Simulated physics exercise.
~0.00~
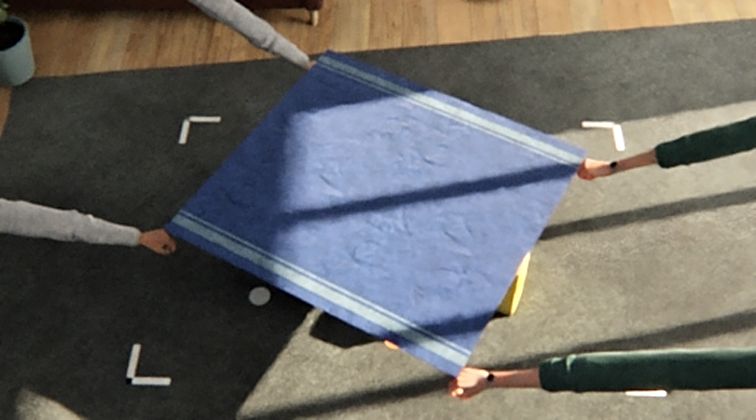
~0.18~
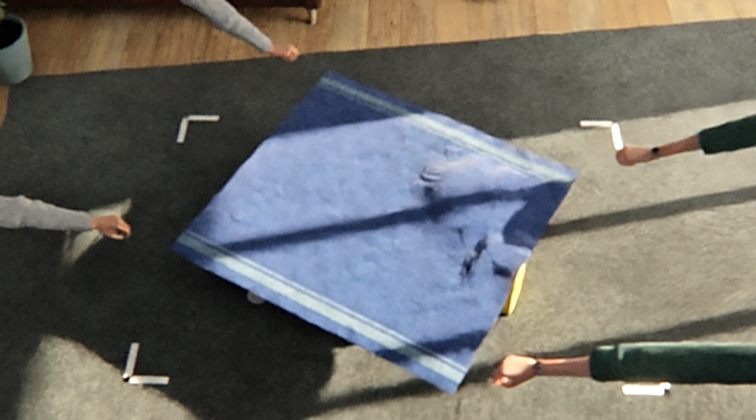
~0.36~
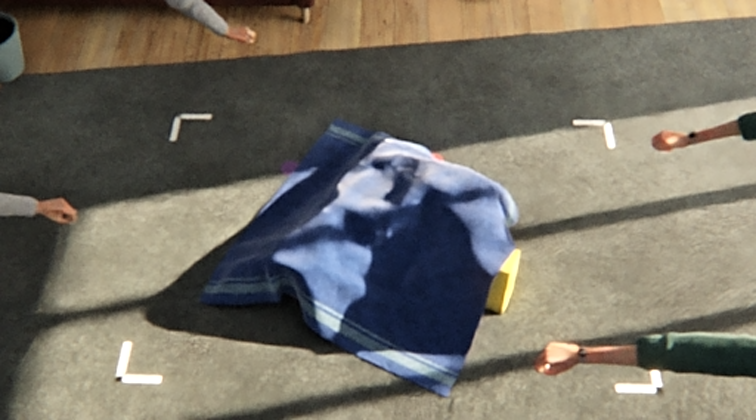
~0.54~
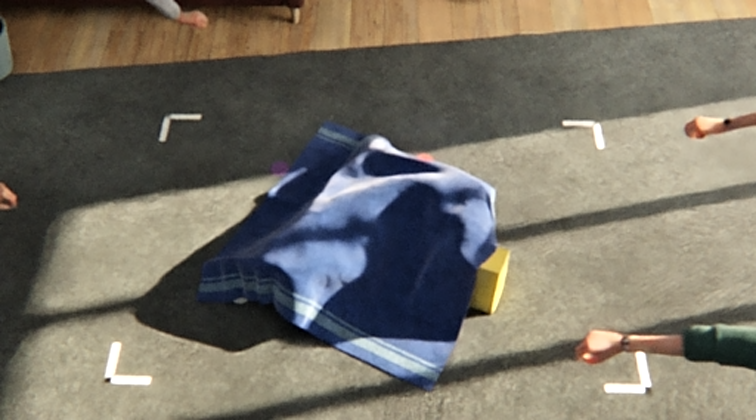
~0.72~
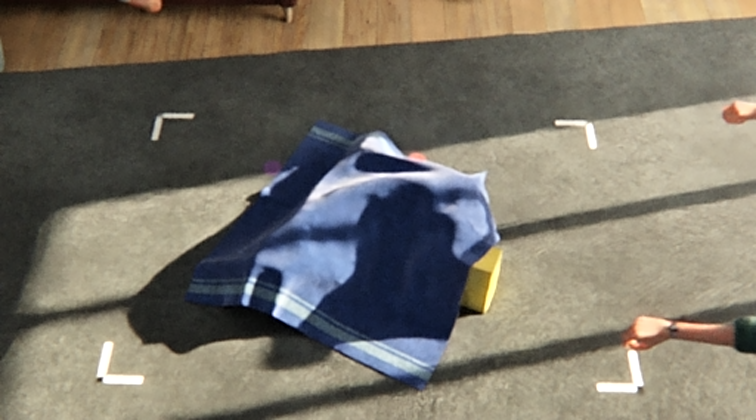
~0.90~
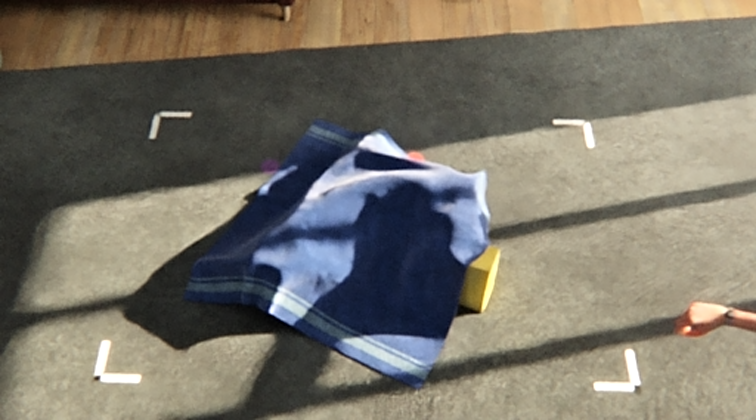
Four hands held a blue blanket with pale striped edges stretched above a grey rug, then let go and drew back as it dropped and crumpled over some objects, ending up draped in raised folds with a yellow crate showing beside it.
